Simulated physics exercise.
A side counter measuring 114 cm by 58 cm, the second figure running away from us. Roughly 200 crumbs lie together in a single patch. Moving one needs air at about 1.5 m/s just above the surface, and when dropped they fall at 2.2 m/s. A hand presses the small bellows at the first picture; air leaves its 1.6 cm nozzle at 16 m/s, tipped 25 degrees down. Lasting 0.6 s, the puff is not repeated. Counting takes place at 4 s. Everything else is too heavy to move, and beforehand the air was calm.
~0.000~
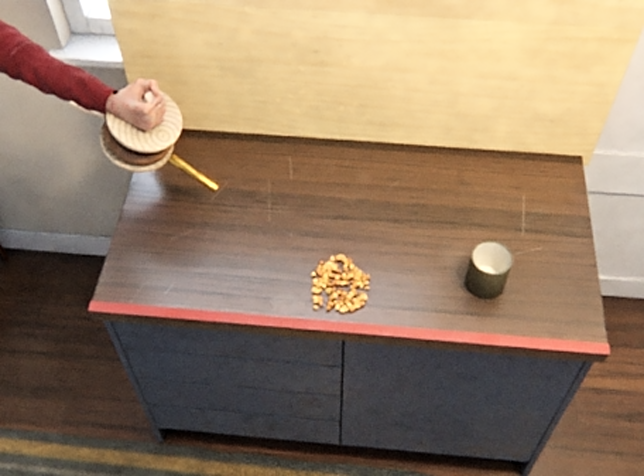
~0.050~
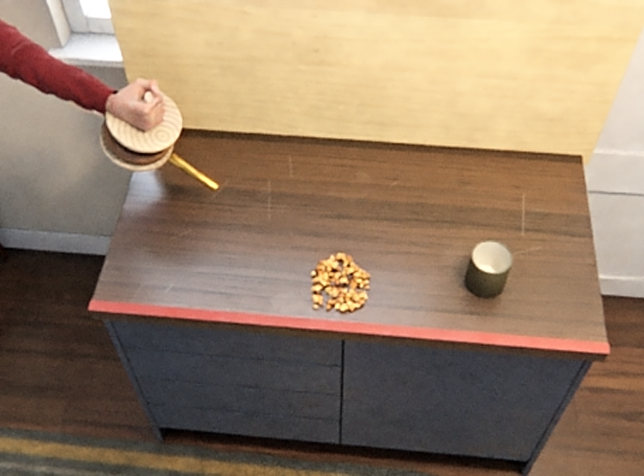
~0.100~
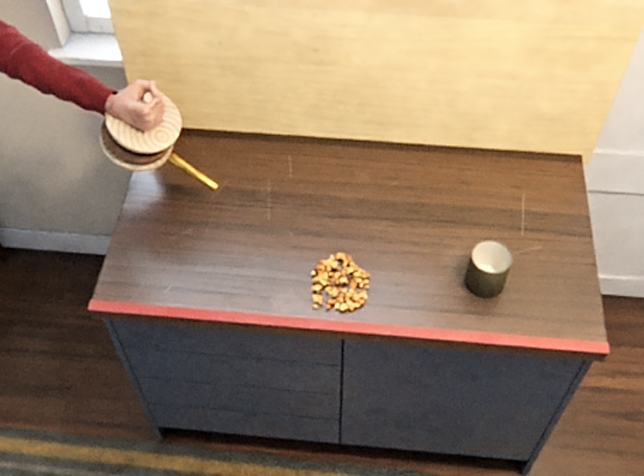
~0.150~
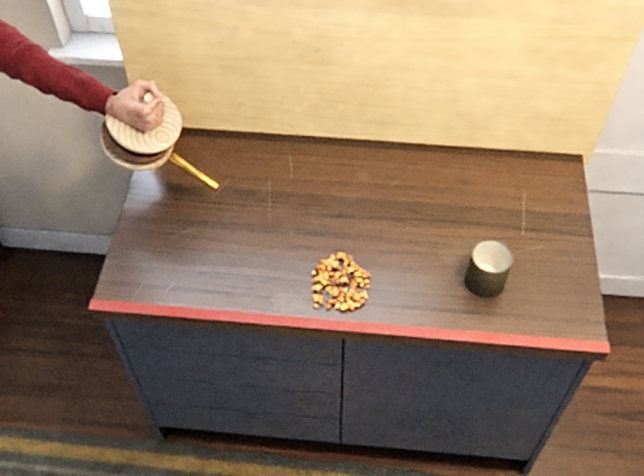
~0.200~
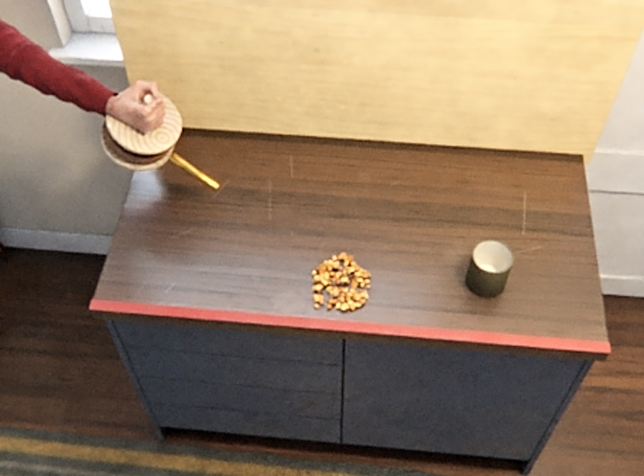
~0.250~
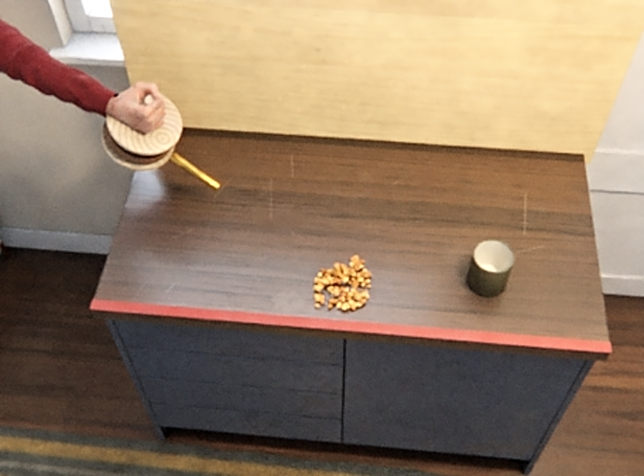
The clip shows a hand in a red sleeve pressing a small bellows at the left of a dark wooden counter, with a mug at right; the patch of crumbs lies still, then some of them shift slightly.
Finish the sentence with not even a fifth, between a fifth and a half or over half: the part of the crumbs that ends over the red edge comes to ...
The share comes to more than half.
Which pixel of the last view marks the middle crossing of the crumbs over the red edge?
Midpoint of crossings, approx. (435, 338).
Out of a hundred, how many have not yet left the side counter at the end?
Near 0 %.
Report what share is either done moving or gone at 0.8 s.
Some 70 per cent.
After 0.8 s, 98 % are over the red edge; 68 % are gone or lie where they will stay.
After 1.3 s, 100 % are over the red edge; 100 % are gone or lie where they will stay.
After 2.2 s, 100 % are over the red edge; 100 % are gone or lie where they will stay.
After 4.0 s, at the end, 100 % are over the red edge.
